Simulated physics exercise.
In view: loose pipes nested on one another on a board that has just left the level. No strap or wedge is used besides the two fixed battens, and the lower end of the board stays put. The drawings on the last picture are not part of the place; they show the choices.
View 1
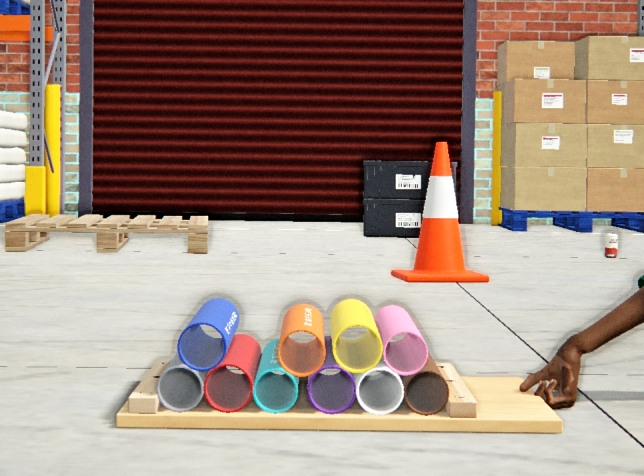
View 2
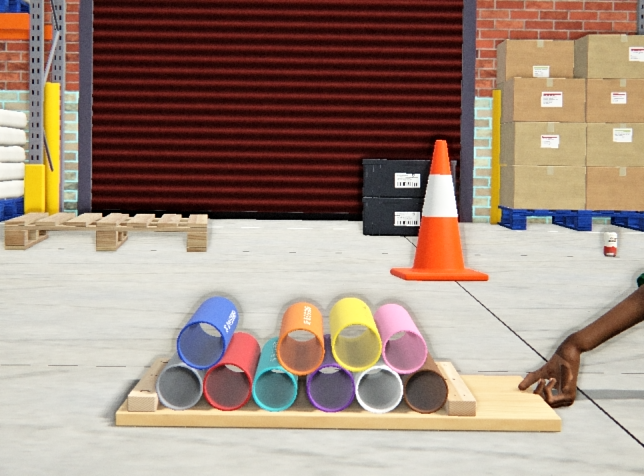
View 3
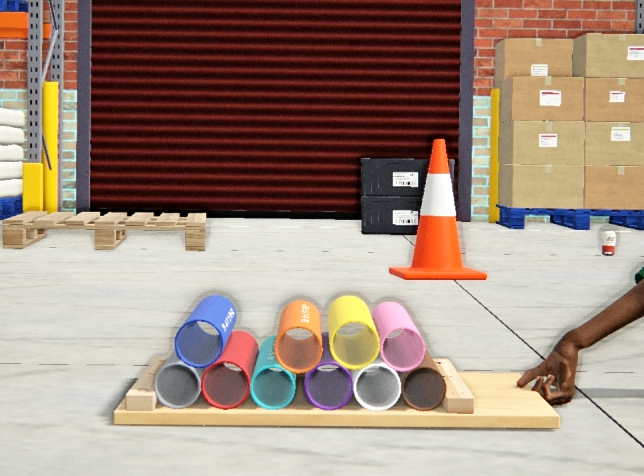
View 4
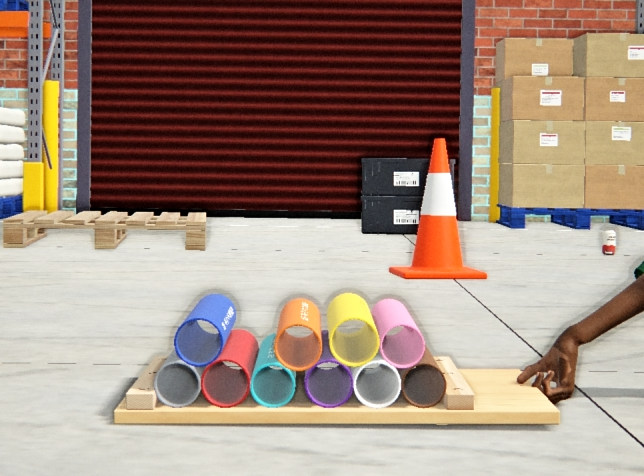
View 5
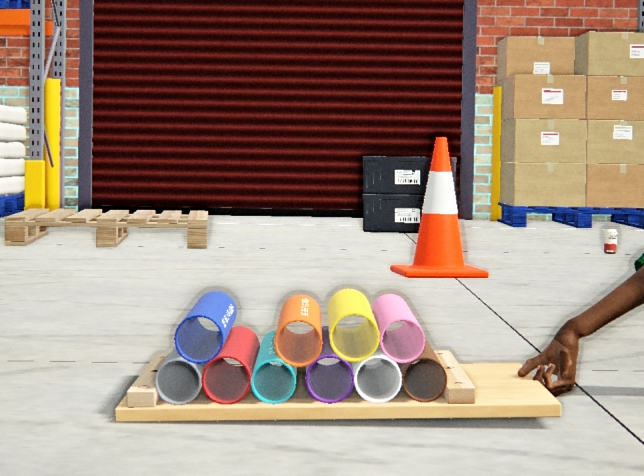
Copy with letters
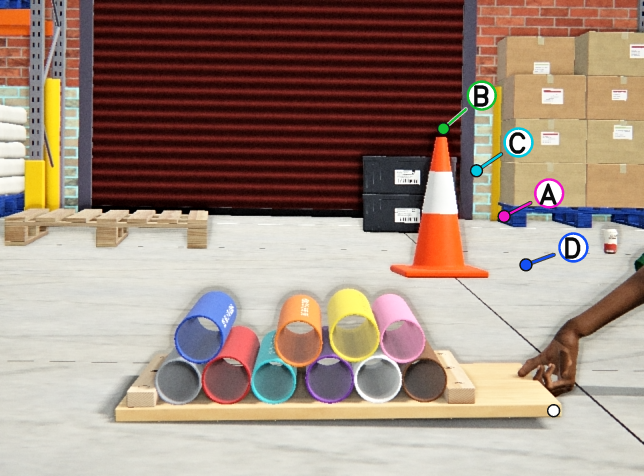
A hand at the right raising the end of a wooden board slightly, the stacked colourful pipes on it keeping their arrangement.
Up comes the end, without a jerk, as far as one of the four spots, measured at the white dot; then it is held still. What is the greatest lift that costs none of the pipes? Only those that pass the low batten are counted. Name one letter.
The answer is mark D.
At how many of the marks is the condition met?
One of the four.
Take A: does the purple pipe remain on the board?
Yes, with A.
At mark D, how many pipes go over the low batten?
It comes to none.
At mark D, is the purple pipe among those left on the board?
Yes.
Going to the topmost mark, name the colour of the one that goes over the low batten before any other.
The blue one.
On the copy, A at (504, 216); B at (443, 129); C at (477, 171); D at (526, 265); the white dot at (554, 411).
On D. First, board at 15°.
Then, board at 21°.
Finally, board at 21°, none over the low batten.
By contrast, A two over the low batten (blue, orange); B six over the low batten; C four over the low batten (blue, orange, pink, yellow).
